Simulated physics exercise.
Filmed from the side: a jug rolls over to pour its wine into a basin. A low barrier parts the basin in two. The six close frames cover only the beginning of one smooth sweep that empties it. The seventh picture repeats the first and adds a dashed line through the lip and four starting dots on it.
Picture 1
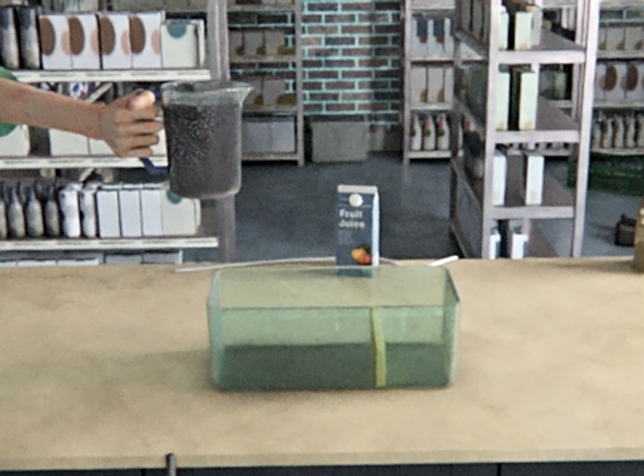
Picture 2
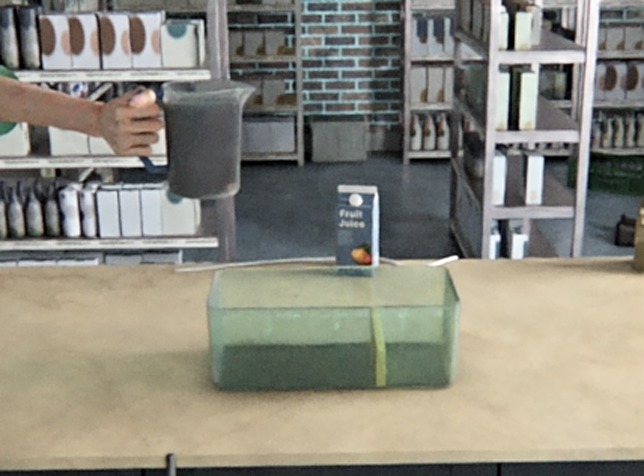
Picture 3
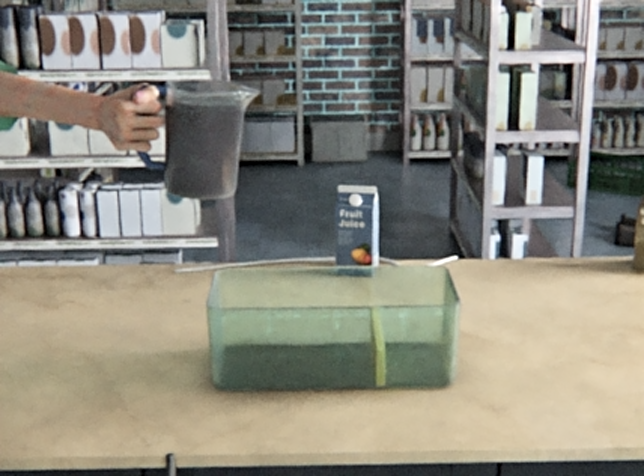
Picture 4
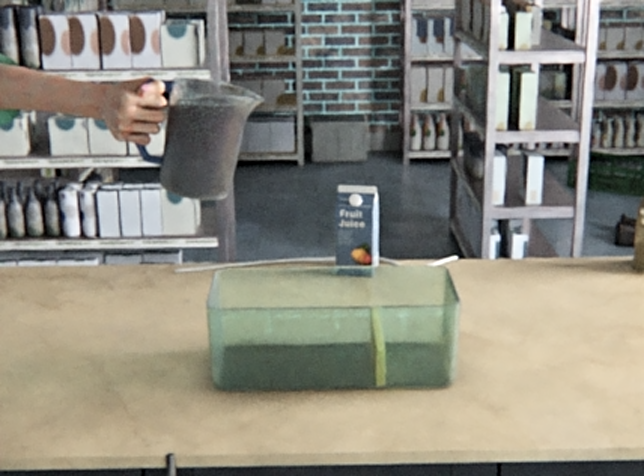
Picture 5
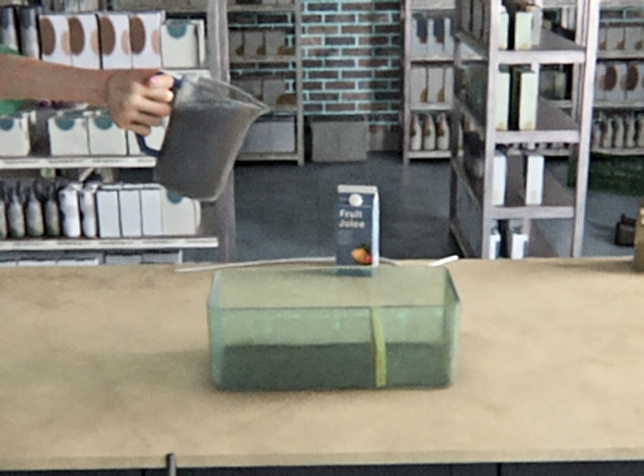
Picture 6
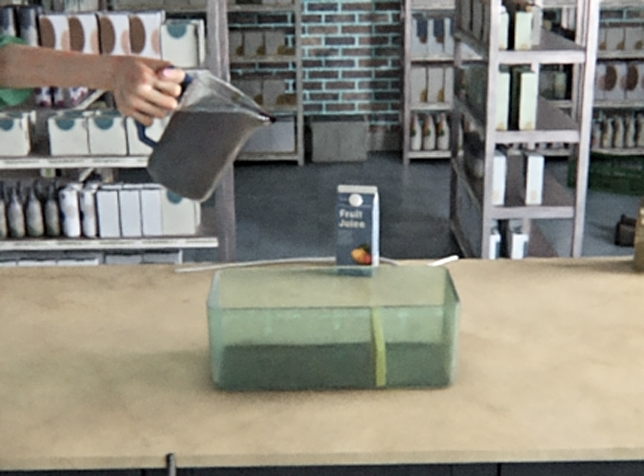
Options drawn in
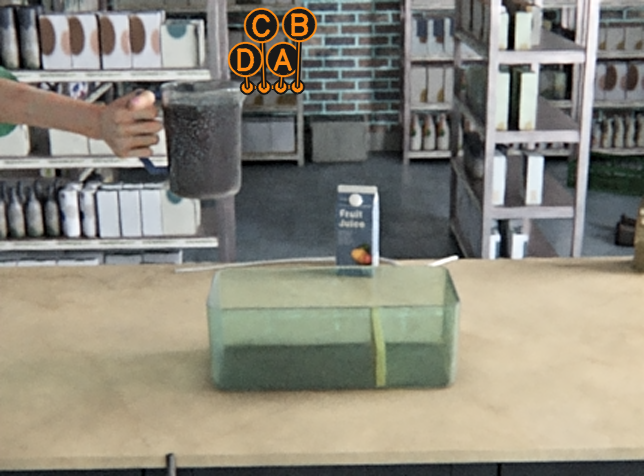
A hand holds a jug of dark liquid above a basin and gradually tilts it right.
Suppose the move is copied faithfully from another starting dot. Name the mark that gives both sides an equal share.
Place B does it best.
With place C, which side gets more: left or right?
More ends on the left.
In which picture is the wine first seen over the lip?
In picture 6.
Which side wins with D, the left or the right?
More ends on the left.
On the marked copy, A at (280, 87); B at (297, 86); C at (264, 87); D at (247, 87).
If A is chosen, about 85 % ends left of the wall and 8 % right of it; 7 % is lost outside.
If B is chosen, about 50 % ends left of the wall and 48 % right of it.
If C is chosen, about 92 % ends left of the wall and 4 % right of it; 4 % is lost outside.
If D is chosen, about 92 % ends left of the wall and 5 % right of it; 3 % is lost outside.
